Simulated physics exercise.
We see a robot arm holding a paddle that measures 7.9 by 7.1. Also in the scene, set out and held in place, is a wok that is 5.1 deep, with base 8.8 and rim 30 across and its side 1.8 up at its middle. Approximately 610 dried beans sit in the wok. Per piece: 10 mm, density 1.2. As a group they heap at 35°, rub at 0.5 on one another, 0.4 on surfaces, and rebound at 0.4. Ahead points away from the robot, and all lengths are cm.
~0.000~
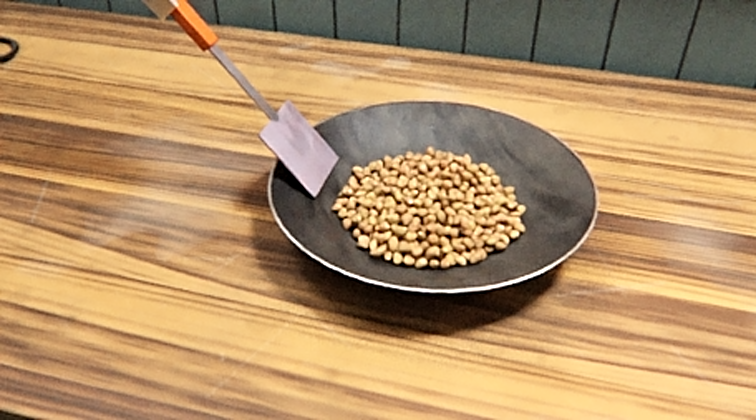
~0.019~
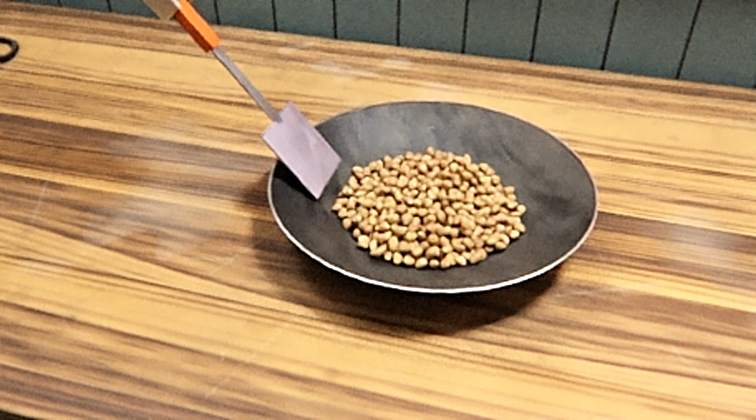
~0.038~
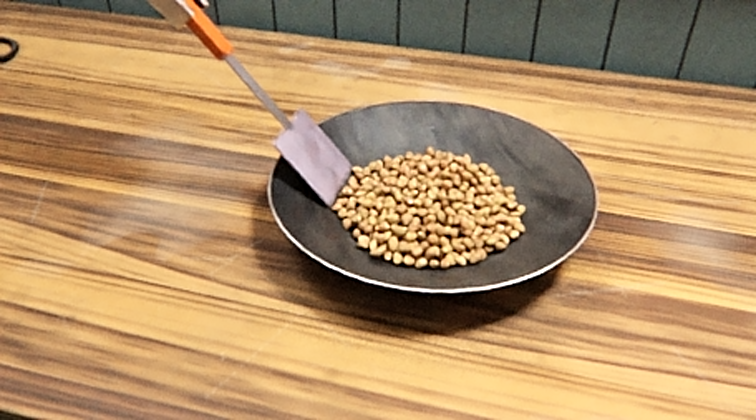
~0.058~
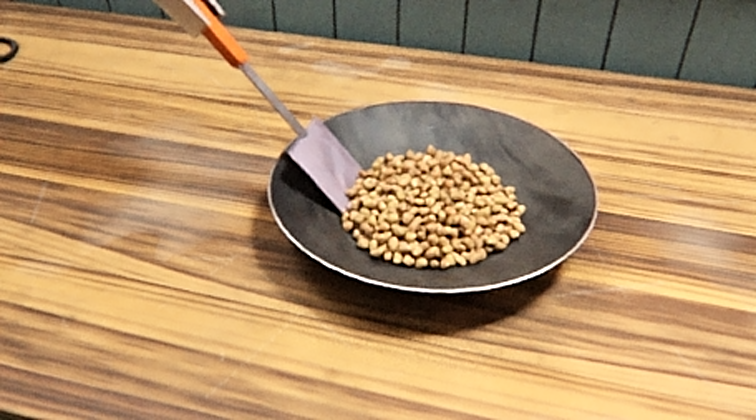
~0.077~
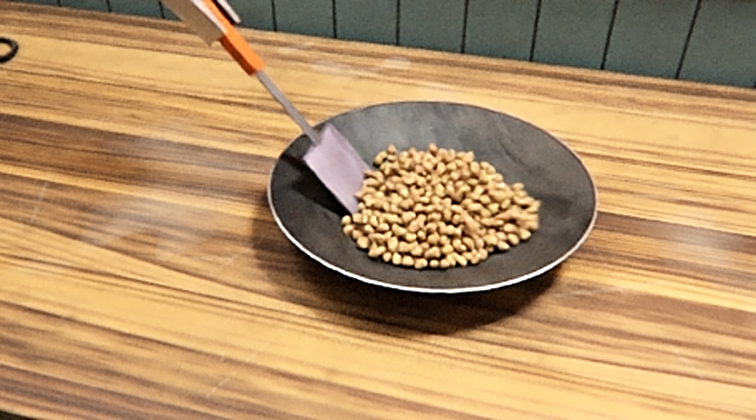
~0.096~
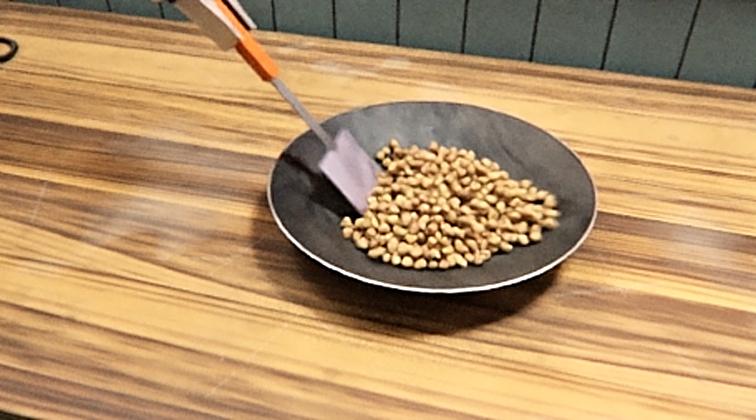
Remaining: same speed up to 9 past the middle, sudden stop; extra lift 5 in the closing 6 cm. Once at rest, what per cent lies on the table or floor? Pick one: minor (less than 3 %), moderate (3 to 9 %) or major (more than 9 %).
Major.
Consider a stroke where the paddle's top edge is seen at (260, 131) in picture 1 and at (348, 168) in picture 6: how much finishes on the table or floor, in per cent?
Around 25 per cent finishes on the table or floor.
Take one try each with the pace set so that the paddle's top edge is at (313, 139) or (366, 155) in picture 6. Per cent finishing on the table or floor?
Around 5 per cent, then around 35 per cent.
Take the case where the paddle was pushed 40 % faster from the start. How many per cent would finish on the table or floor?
Near 20 %.
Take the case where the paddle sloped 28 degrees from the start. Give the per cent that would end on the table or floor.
Some 15 in a hundred.
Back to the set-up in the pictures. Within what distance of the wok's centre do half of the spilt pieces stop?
That distance comes to about 24 cm.
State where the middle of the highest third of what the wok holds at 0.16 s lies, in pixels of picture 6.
(499, 202).
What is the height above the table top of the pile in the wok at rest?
It reaches roughly 6.0 cm.
By 0.16 s, sloping 50°, highest piece 6 above the table; 614 in the wok.
By 0.22 s, sloping 50°, highest piece 7 above the table; 608 in the wok, 6 on the blade or in flight.
By 0.45 s, sloping 50°, highest piece 6 above the table; 500 in the wok, 96 on the table or floor, 18 on the blade or in flight.
By 1.50 s, sloping 50°, highest piece 6 above the table; 499 in the wok, 115 on the table or floor.
Final count, 499 in the wok, 115 on the table or floor. That is 19 % on the table or floor.
